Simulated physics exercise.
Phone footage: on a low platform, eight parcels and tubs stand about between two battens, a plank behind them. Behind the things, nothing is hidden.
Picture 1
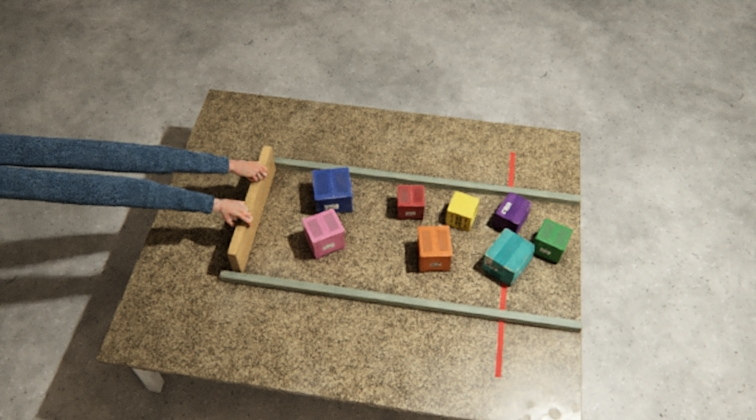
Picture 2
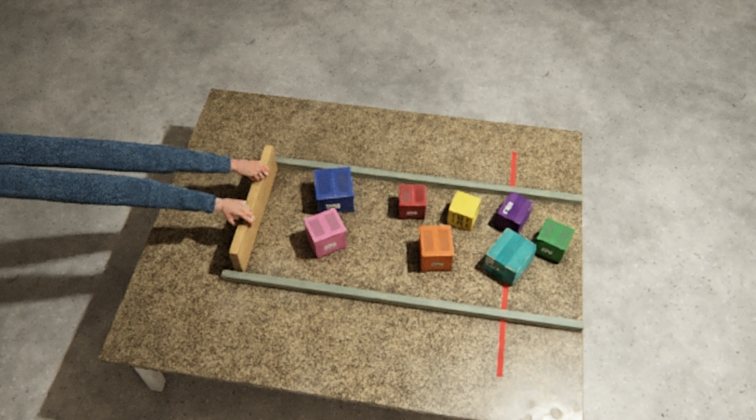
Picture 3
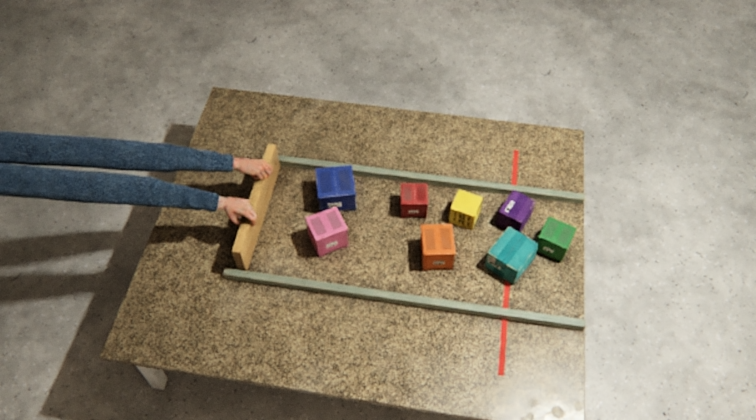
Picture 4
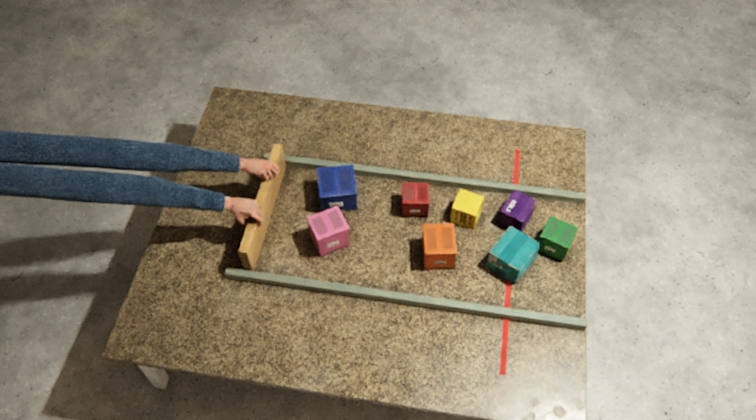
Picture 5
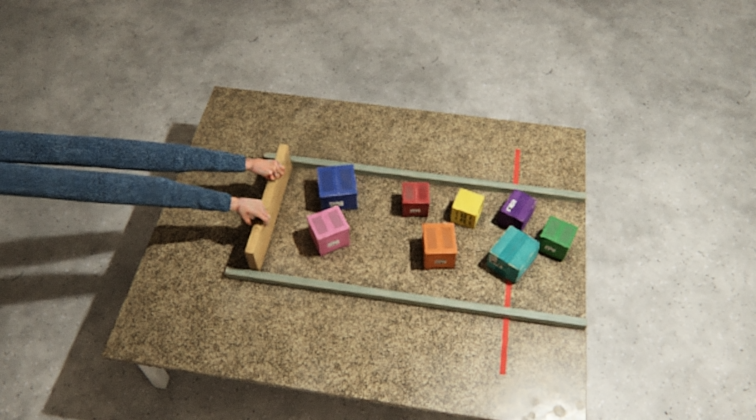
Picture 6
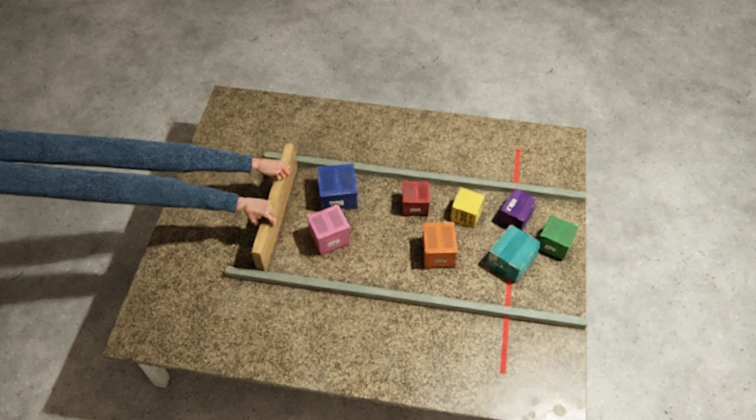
Two hands slide a wooden plank slightly right toward eight still, colourful boxes between battens.
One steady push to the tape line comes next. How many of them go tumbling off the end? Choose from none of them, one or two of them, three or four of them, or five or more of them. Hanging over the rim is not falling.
Three or four of them do.
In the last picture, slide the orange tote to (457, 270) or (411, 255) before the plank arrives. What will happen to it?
It keeps its place, then keeps its place.
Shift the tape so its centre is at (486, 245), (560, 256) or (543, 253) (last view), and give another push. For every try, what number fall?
2, 6, 6.
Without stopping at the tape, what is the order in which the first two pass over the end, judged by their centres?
Order, earliest first: Green tote then purple parcel.
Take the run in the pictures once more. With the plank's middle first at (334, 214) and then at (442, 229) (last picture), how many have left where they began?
At the first spot 2, then 8.
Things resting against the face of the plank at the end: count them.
So the total is 2.
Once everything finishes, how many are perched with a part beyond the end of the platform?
That'd be 0.
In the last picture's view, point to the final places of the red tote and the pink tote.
(567, 220) and (529, 268).
Soon after, none off yet; green tote at rest near (557, 238); purple parcel at rest near (517, 211); turquoise parcel at rest near (513, 254).
Then, none off yet; green tote moving near (560, 239); purple parcel moved about its own width near (539, 212); turquoise parcel moved a little near (520, 254).
By the end, the number that fall off is three or four; fallen, yellow crate, turquoise parcel, purple parcel and green tote.
